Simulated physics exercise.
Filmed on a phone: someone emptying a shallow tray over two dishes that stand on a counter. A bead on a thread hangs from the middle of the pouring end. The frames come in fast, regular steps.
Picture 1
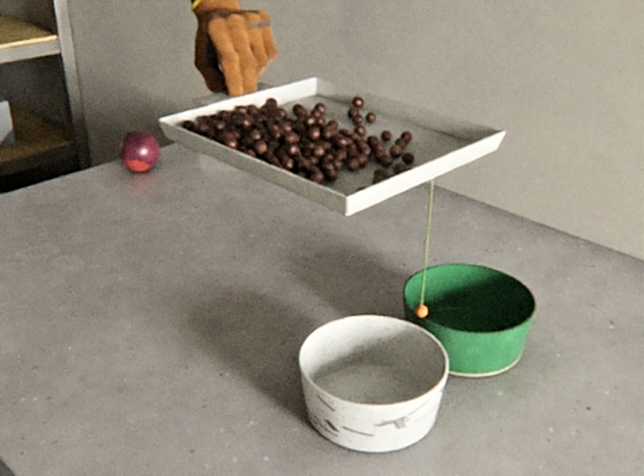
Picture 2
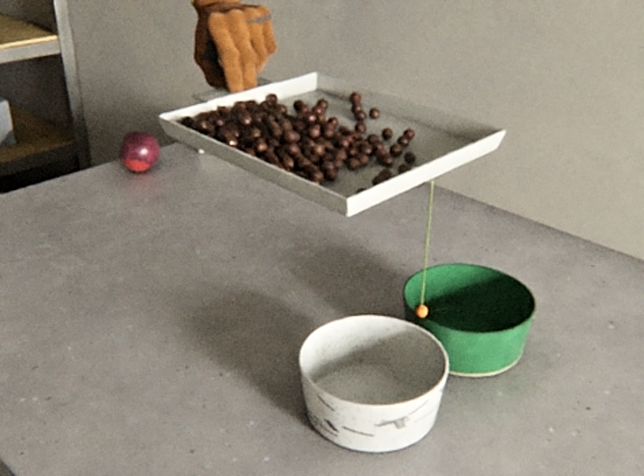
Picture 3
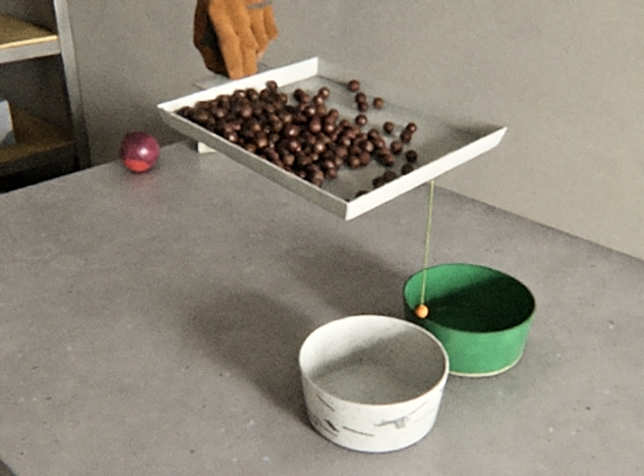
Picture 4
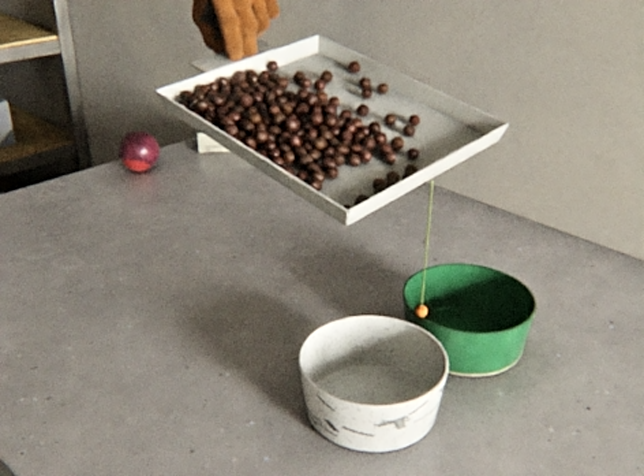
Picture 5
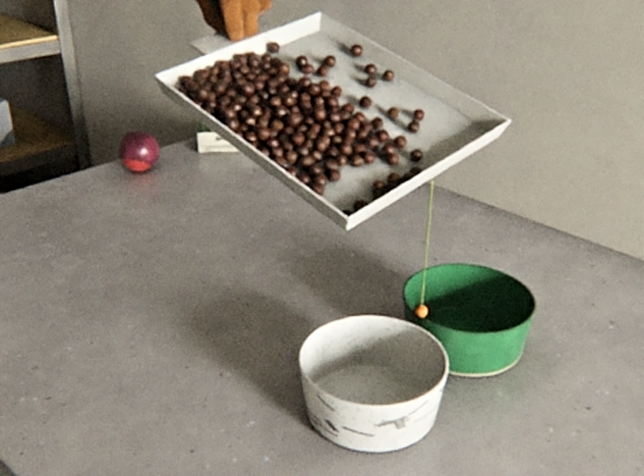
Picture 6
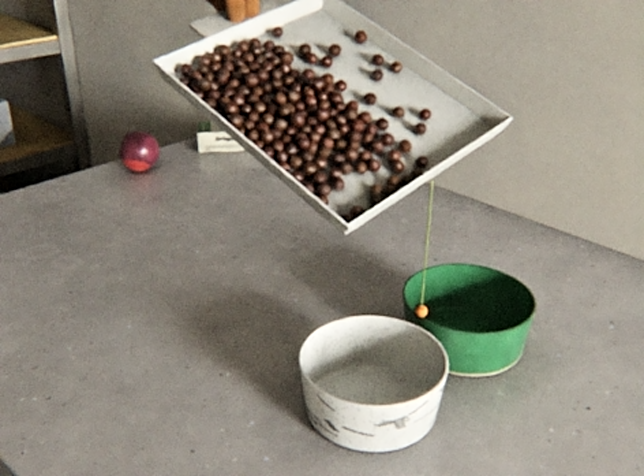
A gloved hand raises the far side of a shallow white tray of chocolate balls above a white dish and a green one, tilting it toward its left front corner as the balls begin shifting across the surface.
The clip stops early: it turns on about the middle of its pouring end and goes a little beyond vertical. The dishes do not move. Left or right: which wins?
More goes to the left-hand dish.
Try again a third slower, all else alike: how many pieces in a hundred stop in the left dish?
Roughly 80 in a hundred.
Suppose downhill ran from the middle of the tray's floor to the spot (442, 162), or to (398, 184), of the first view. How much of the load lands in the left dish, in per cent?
First some 0, then 40 per cent.
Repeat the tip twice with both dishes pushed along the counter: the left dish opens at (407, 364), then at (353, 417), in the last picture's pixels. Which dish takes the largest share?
First the left-hand dish, then the dish on the left.
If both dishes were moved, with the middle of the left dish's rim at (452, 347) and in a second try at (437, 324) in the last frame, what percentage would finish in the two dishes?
About 20 and 0 per cent.
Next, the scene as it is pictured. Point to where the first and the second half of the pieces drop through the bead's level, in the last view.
Early half (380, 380), late half (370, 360).
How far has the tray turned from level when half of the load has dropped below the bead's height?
At about 85°.
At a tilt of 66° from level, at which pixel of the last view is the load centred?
Around (361, 200).
Soon, tray tipped steeply; most on the tray; a small part in the left dish; a stray few outside both; about a quarter in the air.
A while on, tray tipped past a quarter turn; a stray few on the tray; about half in the left dish; about a third outside both; a small part in the air.
Towards the end, tray tipped past a quarter turn; about two thirds in the left dish; about a third outside both.
Finally, tray tipped past a quarter turn; about two thirds in the left dish; none in the right dish; about a third outside both.
